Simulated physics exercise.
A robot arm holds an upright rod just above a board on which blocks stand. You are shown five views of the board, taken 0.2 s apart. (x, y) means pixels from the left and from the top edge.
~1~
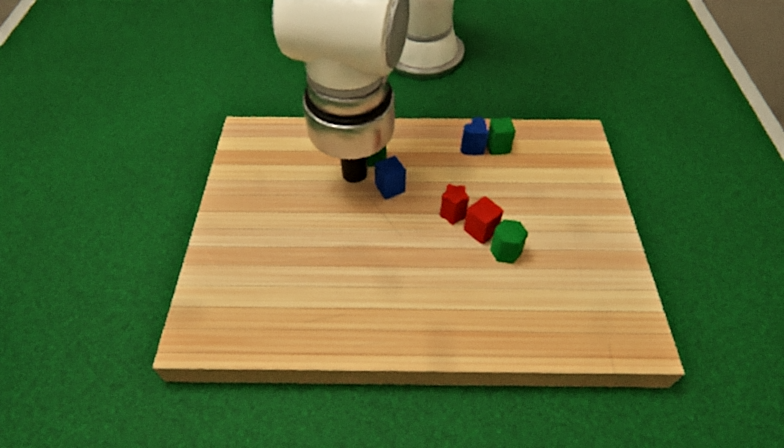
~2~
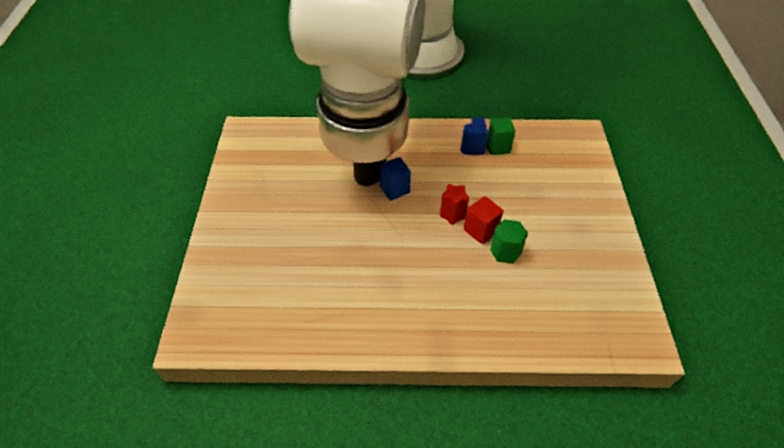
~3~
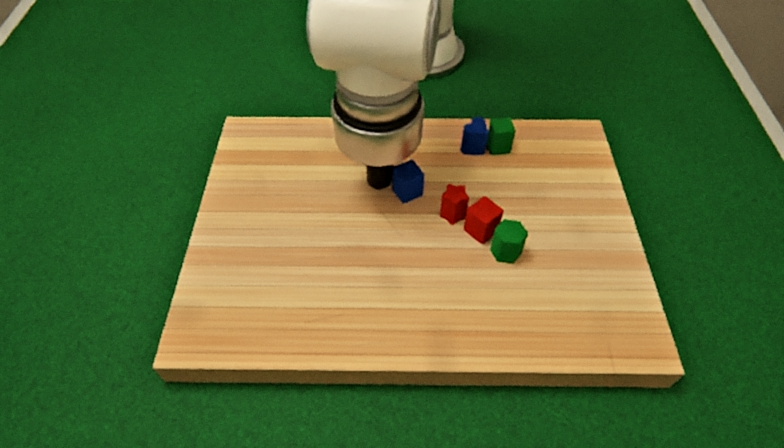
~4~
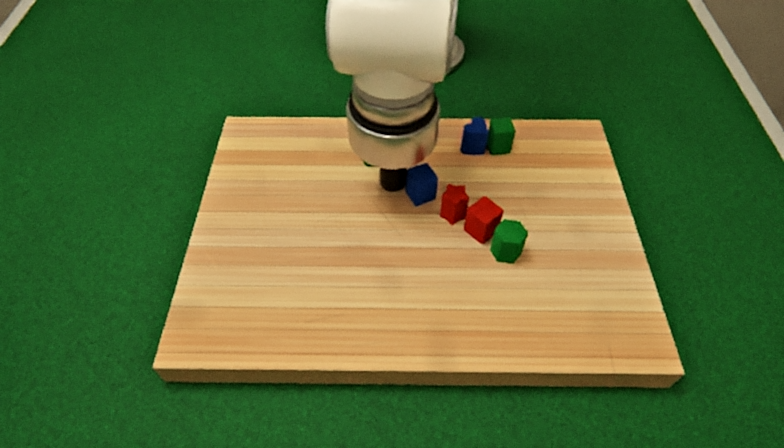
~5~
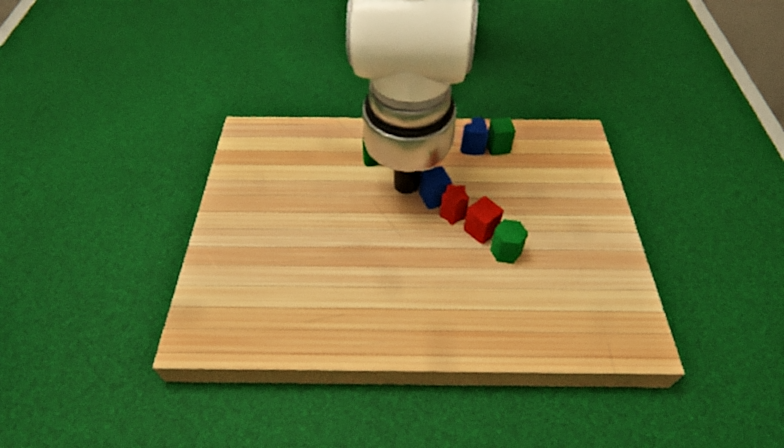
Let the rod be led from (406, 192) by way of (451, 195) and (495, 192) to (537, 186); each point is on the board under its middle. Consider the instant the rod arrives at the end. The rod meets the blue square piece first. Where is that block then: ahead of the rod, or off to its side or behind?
The block lies off to the side or behind.
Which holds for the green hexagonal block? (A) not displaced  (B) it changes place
Answer: A.
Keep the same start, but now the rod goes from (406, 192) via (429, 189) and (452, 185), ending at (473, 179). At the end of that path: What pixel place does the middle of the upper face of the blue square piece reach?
Expect it around (474, 178).
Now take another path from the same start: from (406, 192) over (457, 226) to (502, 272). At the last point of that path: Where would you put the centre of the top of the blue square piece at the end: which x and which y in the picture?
It should be at (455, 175) by then.
The first path, step by step. One third of the way, rod (452, 188); blue square piece (479, 178), turned 40° clockwise; red star (459, 195), turned 15° clockwise.
Two thirds of the way, rod (497, 184); blue square piece (521, 183), turned 75° clockwise; red star (459, 195), turned 15° clockwise.
At the end, rod (540, 179); blue square piece (530, 187), turned 100° clockwise; red star (459, 195), turned 15° clockwise; red square piece not moved; green hexagonal block not moved.
